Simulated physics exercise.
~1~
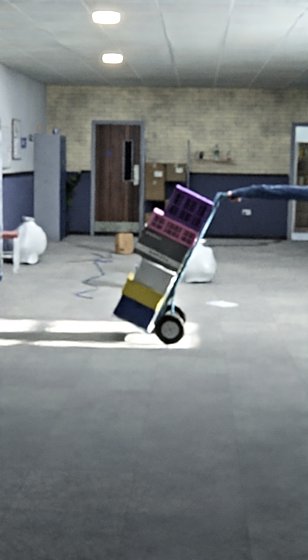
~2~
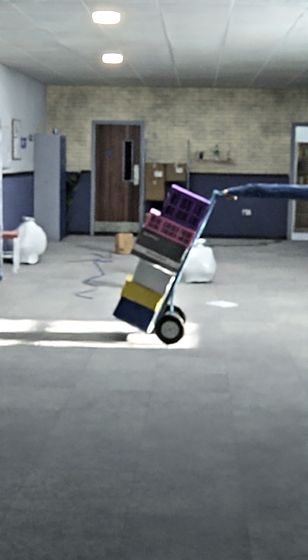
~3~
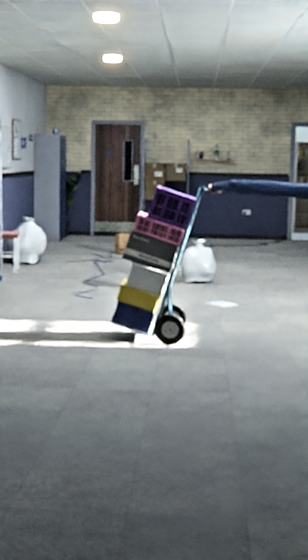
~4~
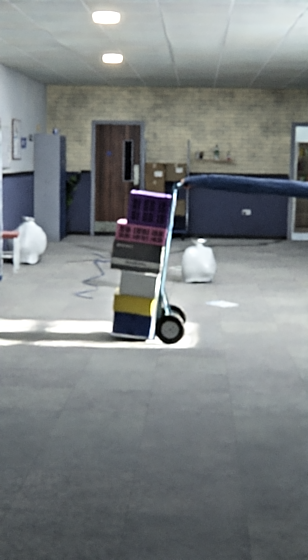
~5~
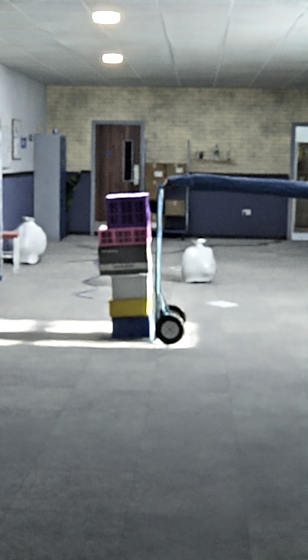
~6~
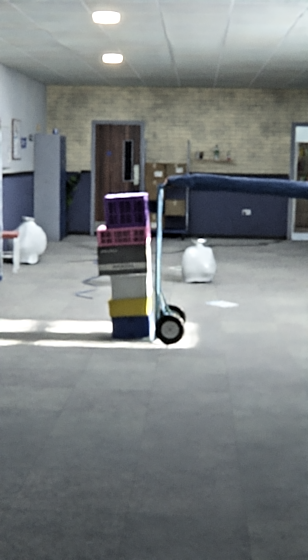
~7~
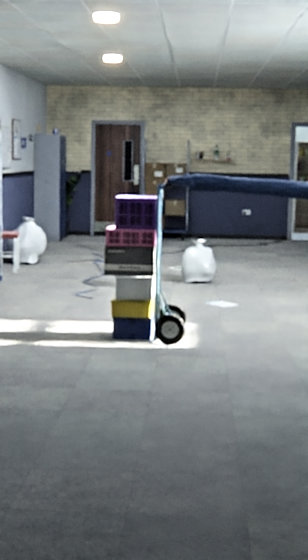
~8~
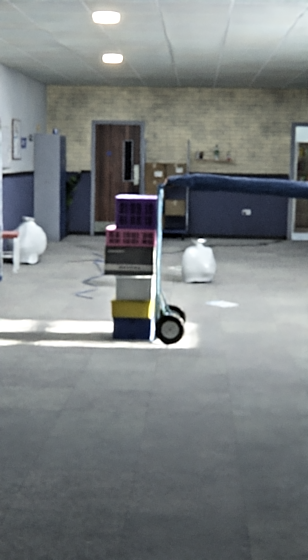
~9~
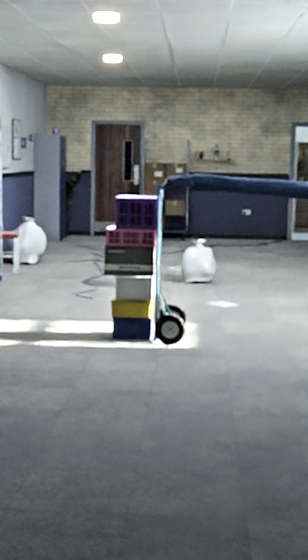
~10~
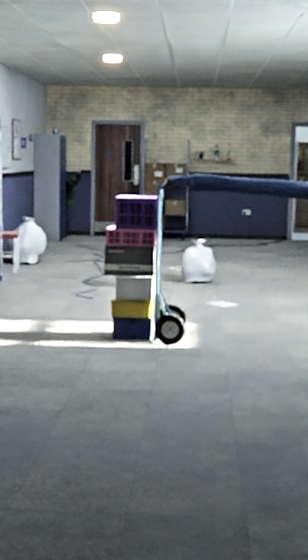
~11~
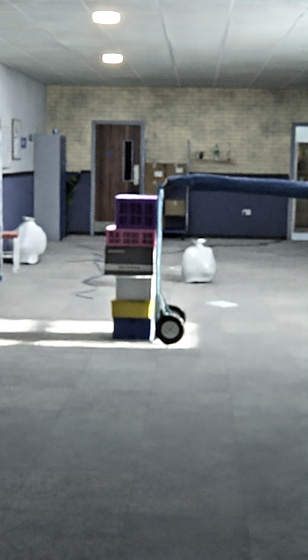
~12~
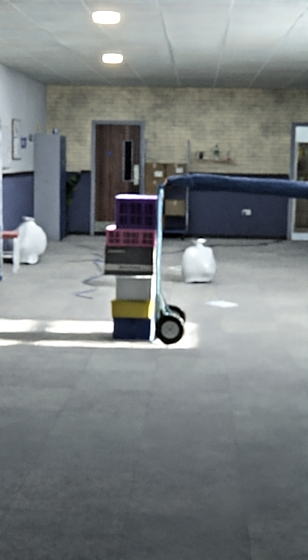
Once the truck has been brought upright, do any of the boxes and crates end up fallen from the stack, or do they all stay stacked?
They all stay stacked. The load rocks a little as the truck comes upright, but nothing drops off or ends up lying over.
A sack truck loaded with a stack of six boxes and crates leans back to the right in a wide grey-floored room, seen from the side, with a brick wall and a wooden door behind. Blue is at the bottom, then yellow, white, grey, pink and purple on top. A blue-sleeved arm reaching in from the right holds the handle and lets the truck swing up to the left until it stands upright. The stack rocks slightly forward, away from the frame, then settles back against it. It ends upright and still, with every piece in place and the arm still holding on.
